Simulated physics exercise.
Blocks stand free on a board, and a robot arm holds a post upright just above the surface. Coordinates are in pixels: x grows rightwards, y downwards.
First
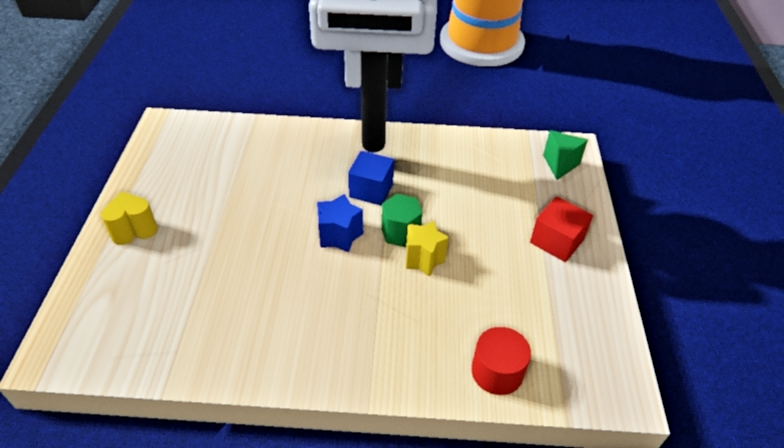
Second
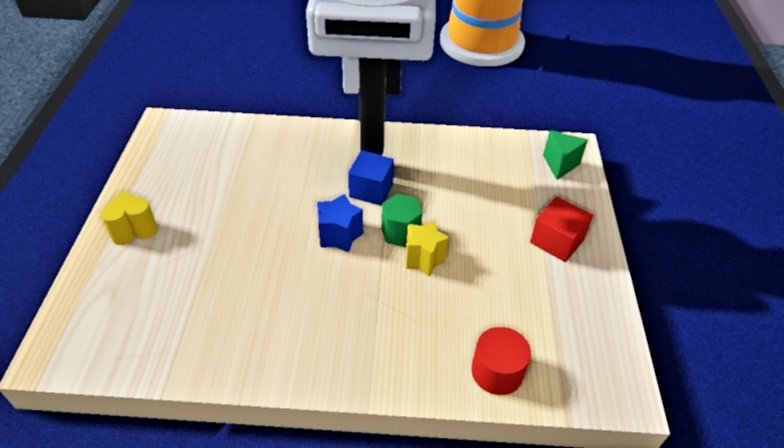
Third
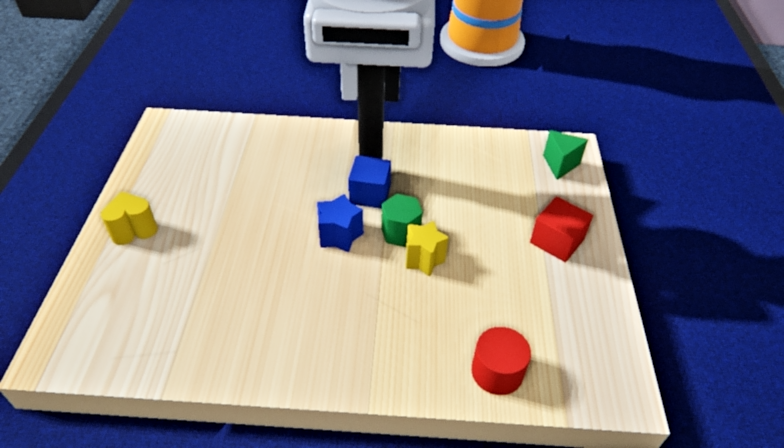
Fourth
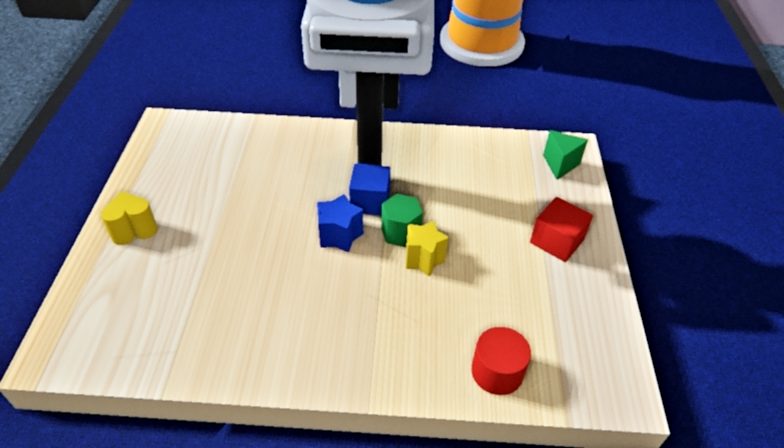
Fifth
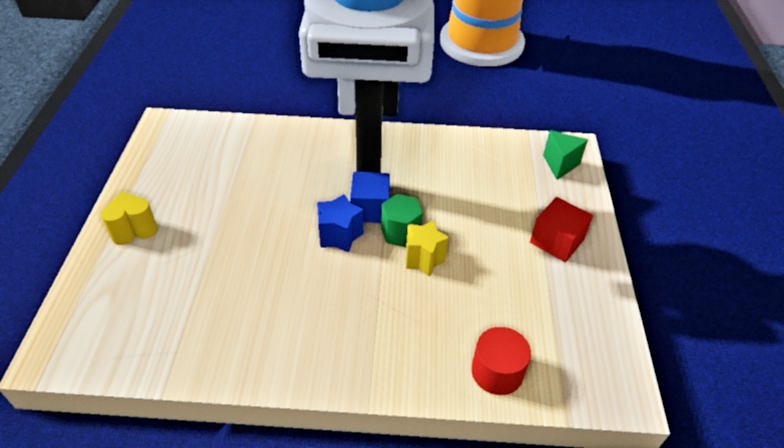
We see a robot arm holding a black post above a wooden board of colored blocks; the post moves toward the viewer and pushes the blue cube a short way, closer to the blue star and green hexagonal block.
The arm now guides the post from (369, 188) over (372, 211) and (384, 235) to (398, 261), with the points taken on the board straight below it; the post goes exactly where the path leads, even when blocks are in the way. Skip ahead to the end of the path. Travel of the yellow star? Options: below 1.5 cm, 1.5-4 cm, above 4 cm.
The block winds up beyond 4 cm from where it is now.
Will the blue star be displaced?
Yes.
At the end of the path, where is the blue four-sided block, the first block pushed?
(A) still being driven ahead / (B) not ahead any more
My answer is option B.
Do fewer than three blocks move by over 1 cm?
No, that is not what happens.
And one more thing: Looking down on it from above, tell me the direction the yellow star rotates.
The yellow star rotates counterclockwise.
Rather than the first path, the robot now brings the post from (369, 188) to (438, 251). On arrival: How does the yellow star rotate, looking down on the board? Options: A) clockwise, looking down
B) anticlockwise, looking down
Answer: B.
The first path, step by step. One third of the way, post (372, 198); blue star (330, 222), turned 35° clockwise; blue four-sided block (370, 211); green six-sided block (409, 217), turned 40° anticlockwise; yellow star (430, 241), turned 15° anticlockwise.
Two thirds of the way, post (385, 223); blue star (327, 224), turned 50° clockwise; blue four-sided block (369, 234), turned 15° clockwise; green six-sided block (417, 225), turned 45° anticlockwise; yellow star (440, 247), turned 20° anticlockwise.
At the end, post (399, 248); blue star (327, 224), turned 50° clockwise; blue four-sided block (367, 248), turned 60° clockwise; green six-sided block (435, 243), turned 65° anticlockwise; yellow star (467, 260), turned 40° anticlockwise.
